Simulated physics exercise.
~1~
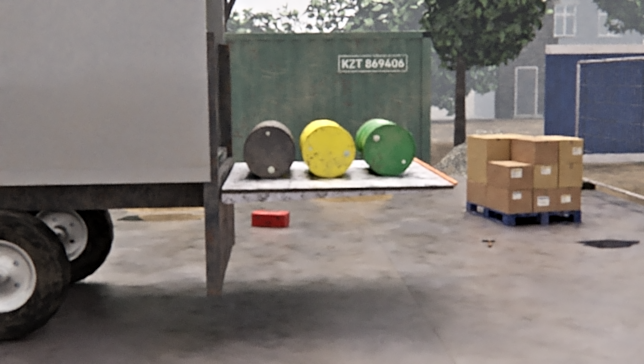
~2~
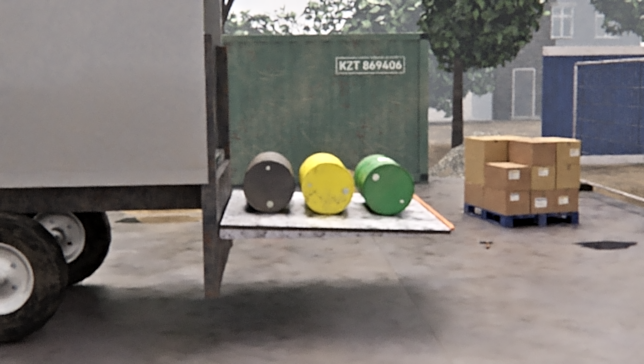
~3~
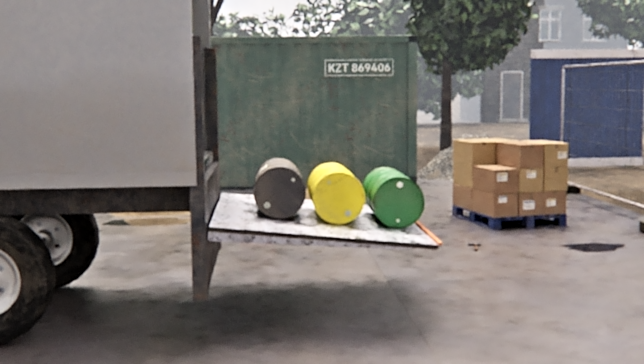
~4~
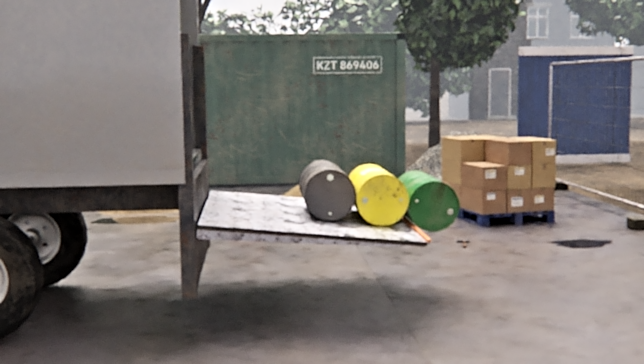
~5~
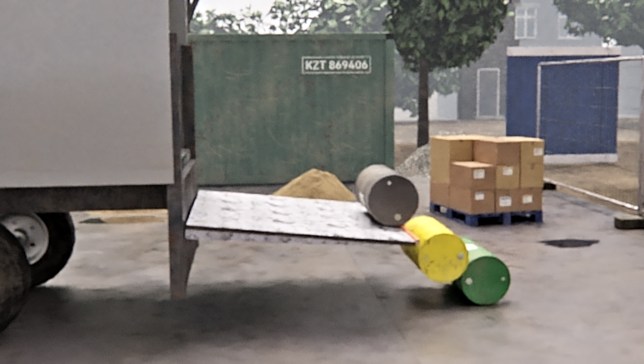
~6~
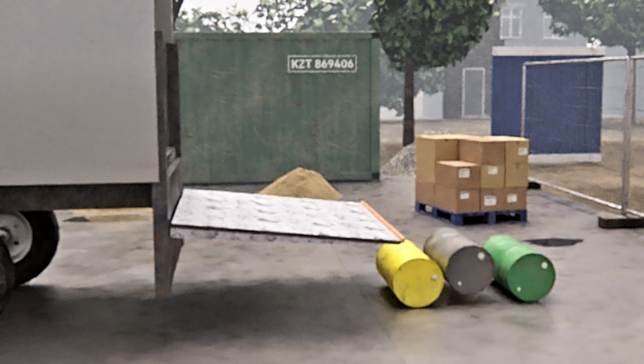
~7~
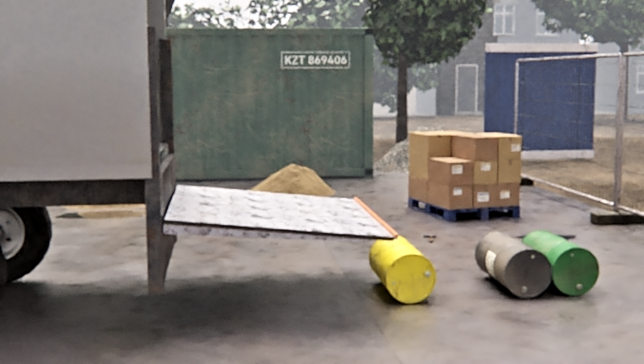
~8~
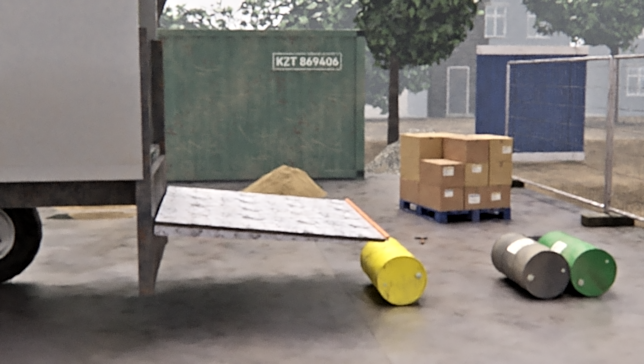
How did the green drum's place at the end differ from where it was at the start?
At the start it was up on the lorry's tail-lift with the other drums, and by the end it was lying on the ground, off to the right of the lift.
